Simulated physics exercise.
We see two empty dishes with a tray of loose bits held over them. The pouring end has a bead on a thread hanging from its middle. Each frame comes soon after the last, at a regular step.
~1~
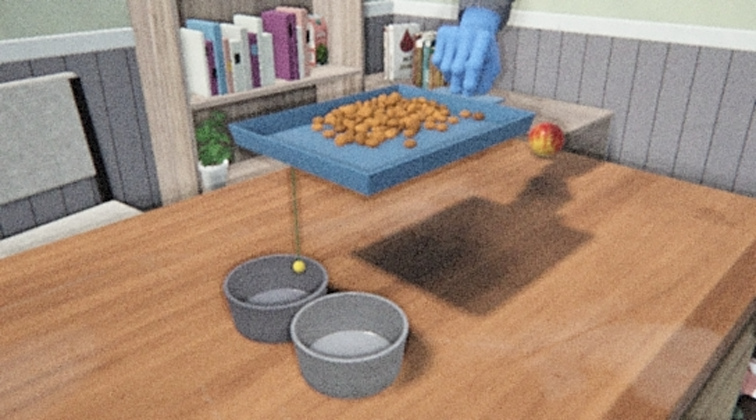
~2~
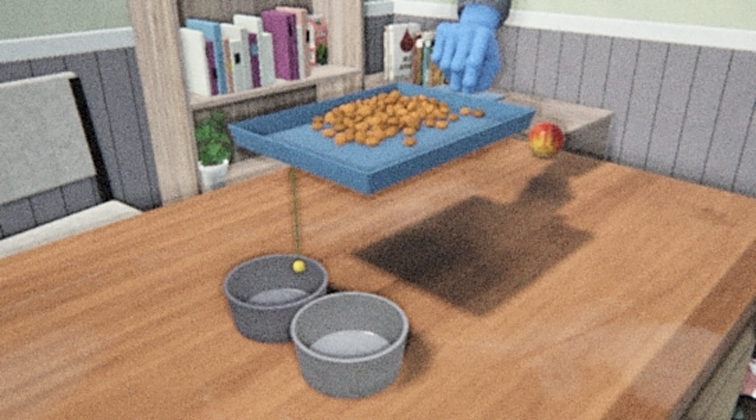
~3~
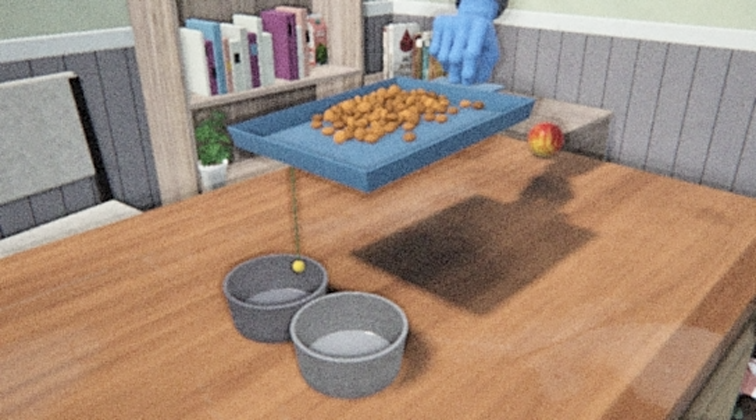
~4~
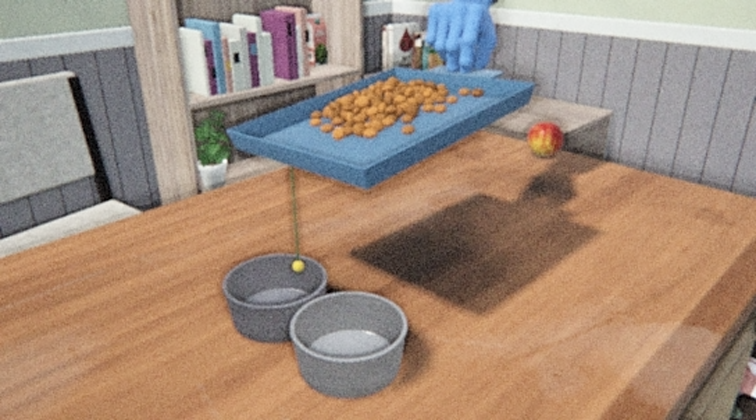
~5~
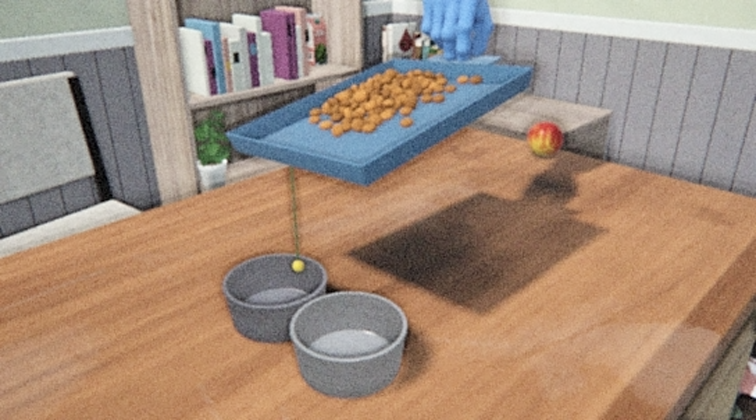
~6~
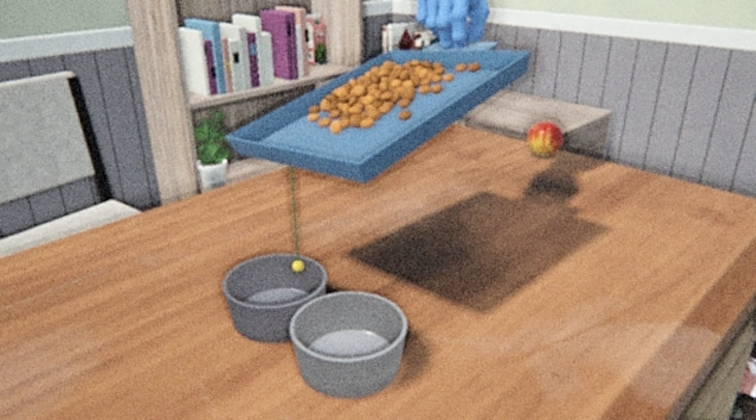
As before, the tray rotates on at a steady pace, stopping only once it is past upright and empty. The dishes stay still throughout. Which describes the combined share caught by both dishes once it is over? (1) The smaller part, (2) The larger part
Answer: 1.
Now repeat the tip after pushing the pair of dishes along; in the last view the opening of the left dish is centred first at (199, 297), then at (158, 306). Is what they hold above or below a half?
For the two places in order: A minority share, a minority share.
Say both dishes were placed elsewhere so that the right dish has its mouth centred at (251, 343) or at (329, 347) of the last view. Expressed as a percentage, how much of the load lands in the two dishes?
Roughly 10 per cent, and 10 per cent.
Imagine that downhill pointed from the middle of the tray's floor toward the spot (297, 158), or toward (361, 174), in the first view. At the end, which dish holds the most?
Result of try 1 is the left side, of try 2 the right side.
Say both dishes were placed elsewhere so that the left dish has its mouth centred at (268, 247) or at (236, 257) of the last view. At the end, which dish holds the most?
First place: The leftmost one; second place: The leftmost one.
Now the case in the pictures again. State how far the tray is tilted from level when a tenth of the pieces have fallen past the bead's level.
Roughly 70 degrees of tilt.
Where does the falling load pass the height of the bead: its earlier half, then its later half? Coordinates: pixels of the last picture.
The opening part goes through (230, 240); what follows goes through (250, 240).
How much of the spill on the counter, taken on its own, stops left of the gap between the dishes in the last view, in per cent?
Left share: Some 100 per cent.
Shortly afterwards, tray tipped steeply; all but a few on the tray; only a few outside both; only a few in the air.
Next, tray tipped right over; near a quarter on the tray; a little in the left dish; near half outside both; a little in the air.
Some moments later, tray tipped past a quarter turn; near a quarter in the left dish; the bulk outside both.
In the end, tray tipped past a quarter turn; none at all in the right dish; near a quarter in the left dish; the bulk outside both.
